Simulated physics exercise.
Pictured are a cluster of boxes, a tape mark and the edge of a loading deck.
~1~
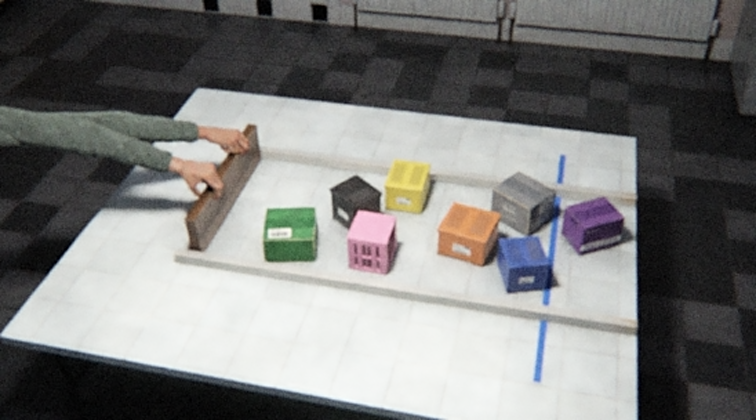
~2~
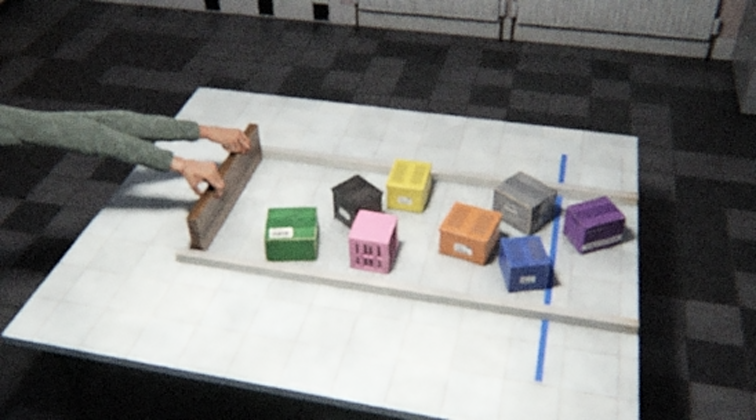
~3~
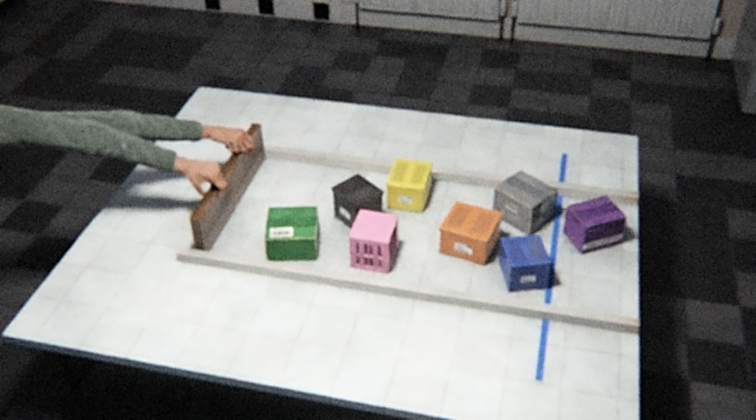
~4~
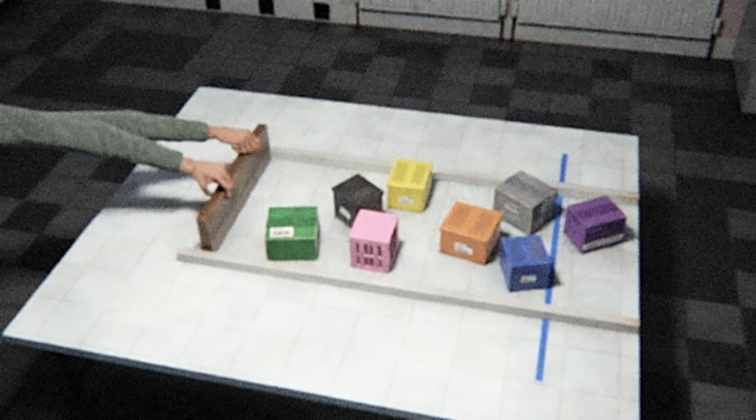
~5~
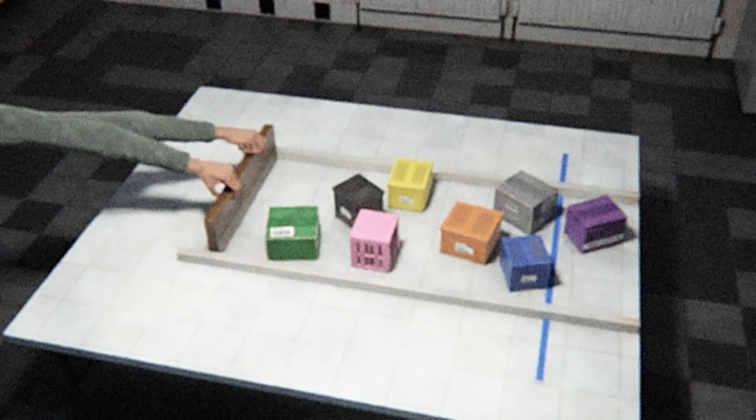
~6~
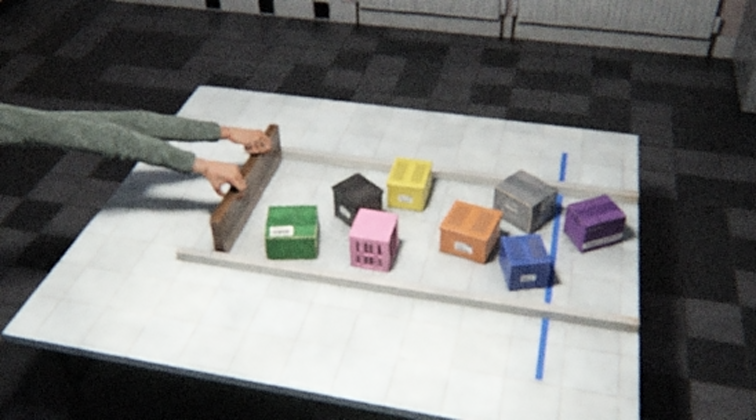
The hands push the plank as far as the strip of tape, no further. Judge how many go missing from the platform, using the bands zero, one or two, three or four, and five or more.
My judgement: One or two go missing.
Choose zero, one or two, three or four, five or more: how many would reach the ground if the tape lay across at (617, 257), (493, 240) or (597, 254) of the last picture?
Five or more; zero; more than four.
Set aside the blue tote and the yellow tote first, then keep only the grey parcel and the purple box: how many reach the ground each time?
You'd get 0 in the first case and 1 in the second one.
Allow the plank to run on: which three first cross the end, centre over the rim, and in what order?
Leading is the blue tote, followed by the purple box and the pink crate in that order.
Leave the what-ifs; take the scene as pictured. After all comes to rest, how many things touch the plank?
It's 3.
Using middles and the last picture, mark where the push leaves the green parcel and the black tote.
In the last picture the green parcel sits at (578, 280) while the black tote sits at (578, 228).
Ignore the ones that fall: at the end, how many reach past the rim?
Answer: 3.
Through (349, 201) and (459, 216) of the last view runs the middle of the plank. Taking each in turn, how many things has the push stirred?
The count reaches 3 first and 7 second.
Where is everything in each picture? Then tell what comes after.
The first frame shows purple box (592, 226); blue tote (522, 265); grey parcel (523, 203); plank (226, 187); tape (552, 251).
The second frame shows blue tote (524, 264); yellow tote (409, 186).
The third frame shows grey parcel (525, 202); plank (231, 186).
The fourth frame shows purple box (594, 225); green parcel (293, 233).
The fifth frame shows blue tote (525, 263); orange tote (471, 233).
The sixth frame shows purple box (594, 224); blue tote (524, 263); grey parcel (525, 201); plank (249, 187); tape (554, 248).
Early on, none off yet; purple box at rest near (594, 224); blue tote at rest near (524, 263); grey parcel at rest near (525, 201).
A while later, none off yet; purple box at rest near (594, 224); blue tote travelled about its own width near (557, 268); grey parcel travelled a little near (529, 197).
Finally, the number that fall off is one or two; lost, blue tote and purple box.
